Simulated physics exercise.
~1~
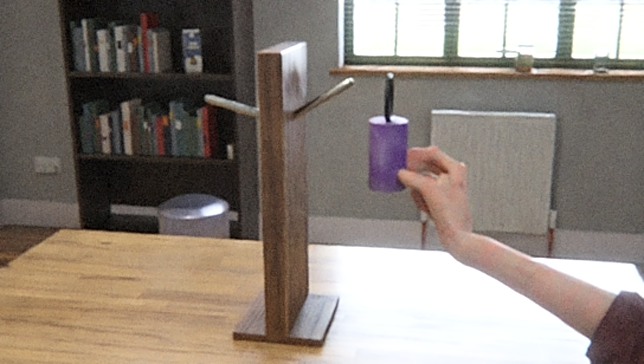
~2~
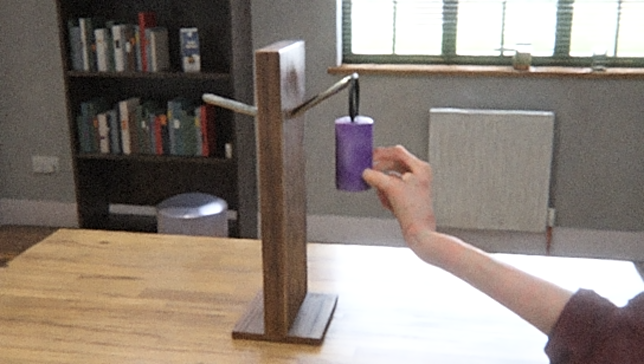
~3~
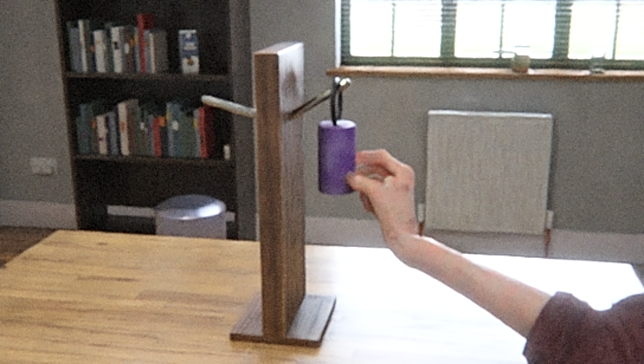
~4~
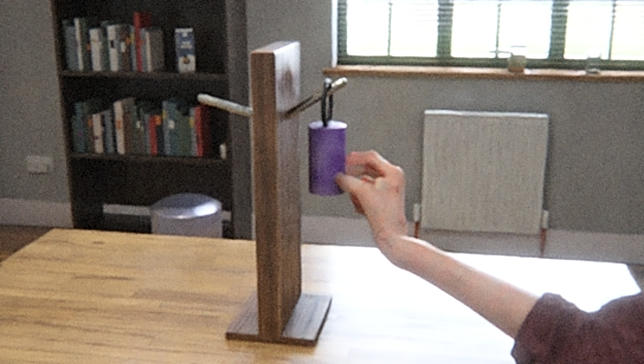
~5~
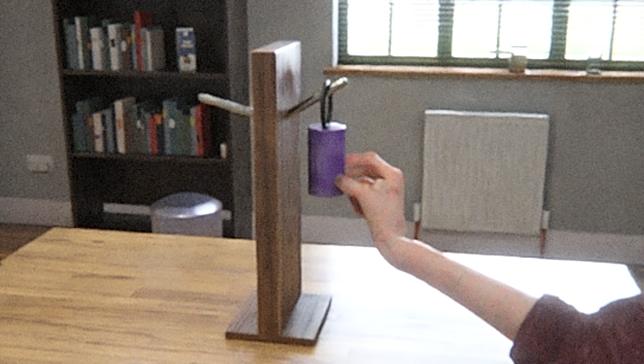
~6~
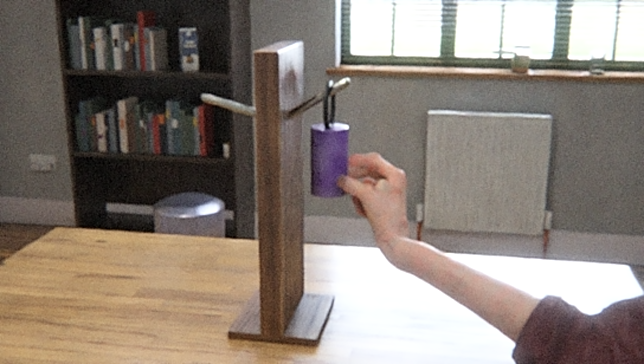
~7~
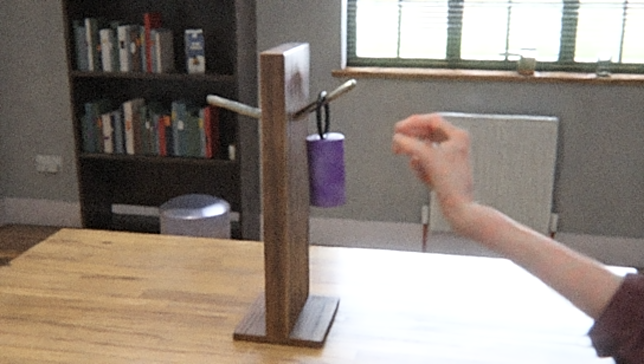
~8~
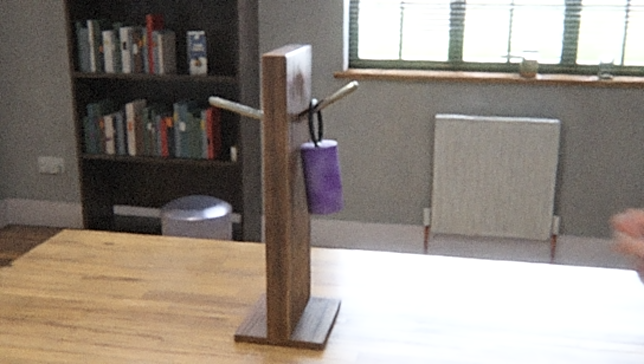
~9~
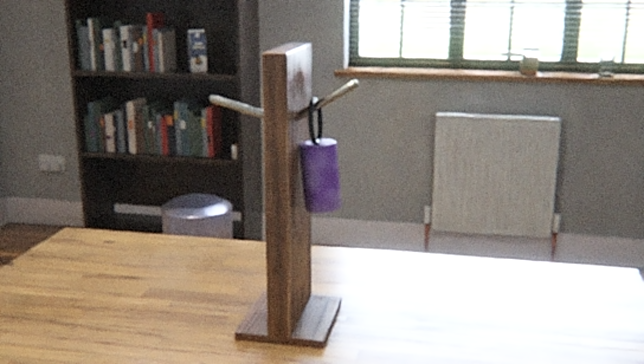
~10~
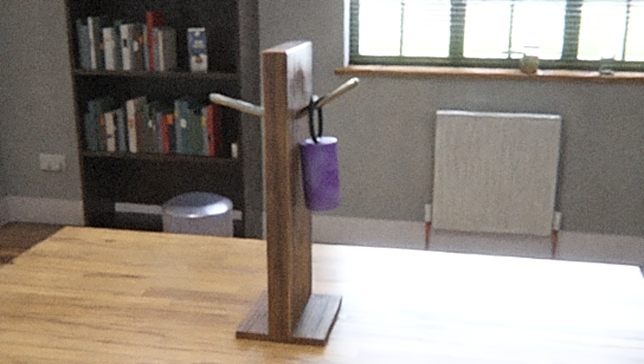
At first, a hand at the right holds a purple cylinder, a small lantern with a dark loop on top, beside a wooden stand with two upward-slanting pegs on a pale table. The hand moves it left until the loop goes over the right peg, then slides it inward toward the post. It pauses there, fingers still on the lantern. Then the grip opens and the hand draws back to the right, while the lantern slips slightly down and closer to the post, tilting a little. The hand leaves view, and the lantern stays hanging still from the peg.
